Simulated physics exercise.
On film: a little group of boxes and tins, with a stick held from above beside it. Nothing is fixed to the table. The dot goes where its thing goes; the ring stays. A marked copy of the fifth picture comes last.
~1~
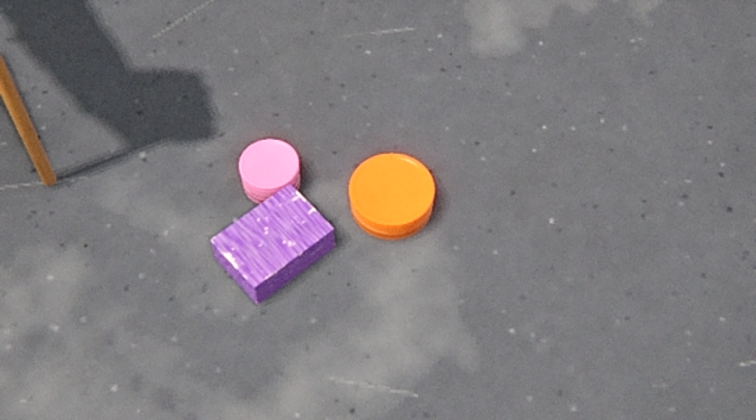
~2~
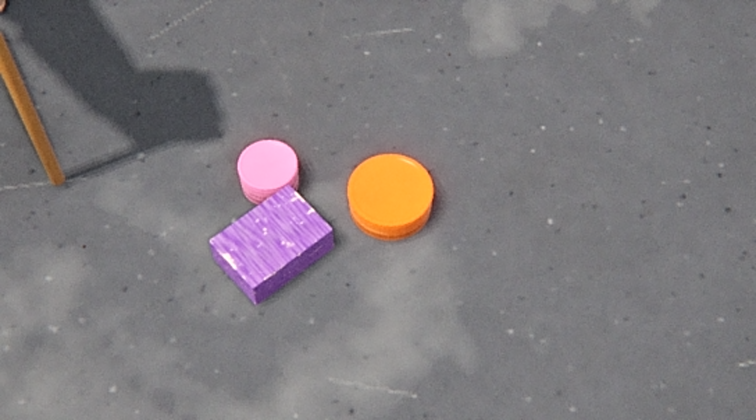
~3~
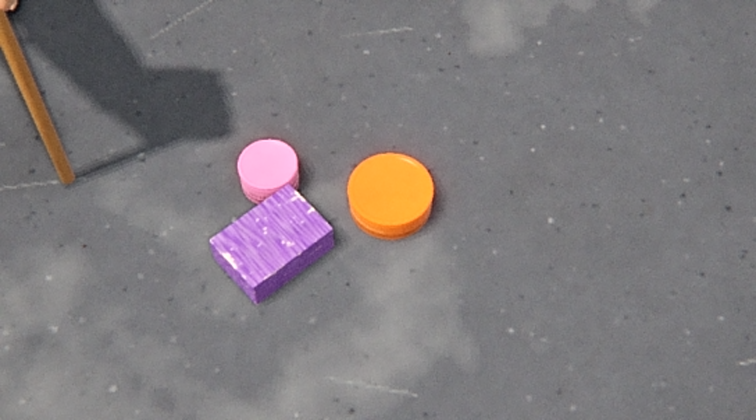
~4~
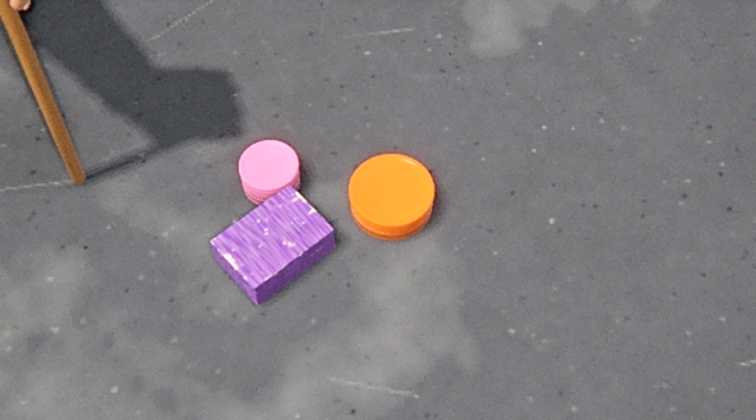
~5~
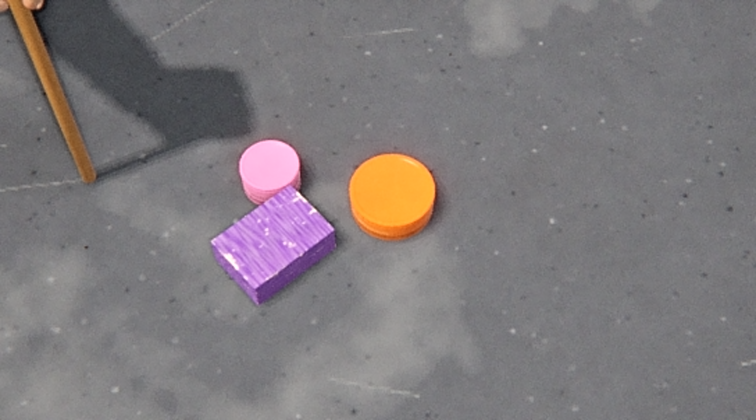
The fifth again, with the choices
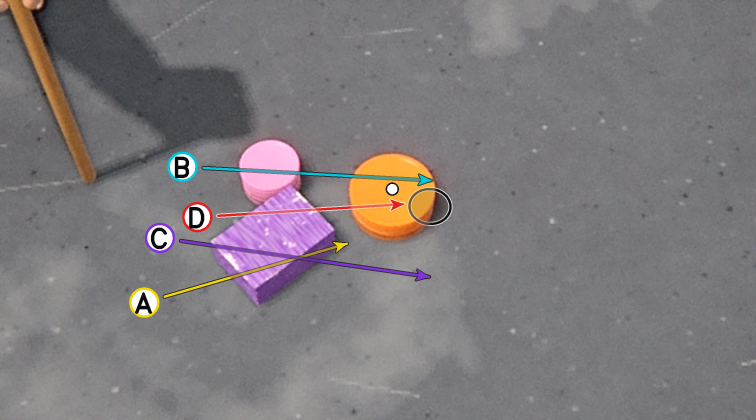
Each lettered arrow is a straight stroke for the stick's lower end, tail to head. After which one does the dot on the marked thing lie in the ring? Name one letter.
Stroke B brings the dot into the ring.
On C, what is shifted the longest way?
The purple block.
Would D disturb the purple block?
Yes.
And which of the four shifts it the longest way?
A.
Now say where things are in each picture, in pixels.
Purple block (274, 243); orange tub (392, 197); pink tub (270, 172), in the first picture.
Pink tub (269, 173); purple block (272, 243), in the second picture.
Orange tub (391, 197); pink tub (269, 173), in the third picture.
Purple block (274, 244); orange tub (392, 198), in the fourth picture.
Pink tub (271, 174); purple block (274, 244); orange tub (393, 198), in the fifth picture.
On the marked copy, A from (165, 297) to (347, 244); B from (204, 168) to (431, 181); C from (181, 241) to (429, 277); D from (218, 216) to (403, 204); the ring at (430, 206); the white dot at (393, 189).
With B. Early on, foot of the stick (286, 173); orange tub (393, 198); pink tub (311, 185); purple block (284, 251).
Further on, foot of the stick (369, 178); orange tub (422, 209); pink tub (351, 199).
At the end, foot of the stick (431, 182); orange tub (430, 215); pink tub (349, 198); the dot on the orange tub is in the ring.
As for the rest, A leaves the dotted thing at (454, 148); C leaves the dotted thing at (396, 197); D leaves the dotted thing at (452, 194).
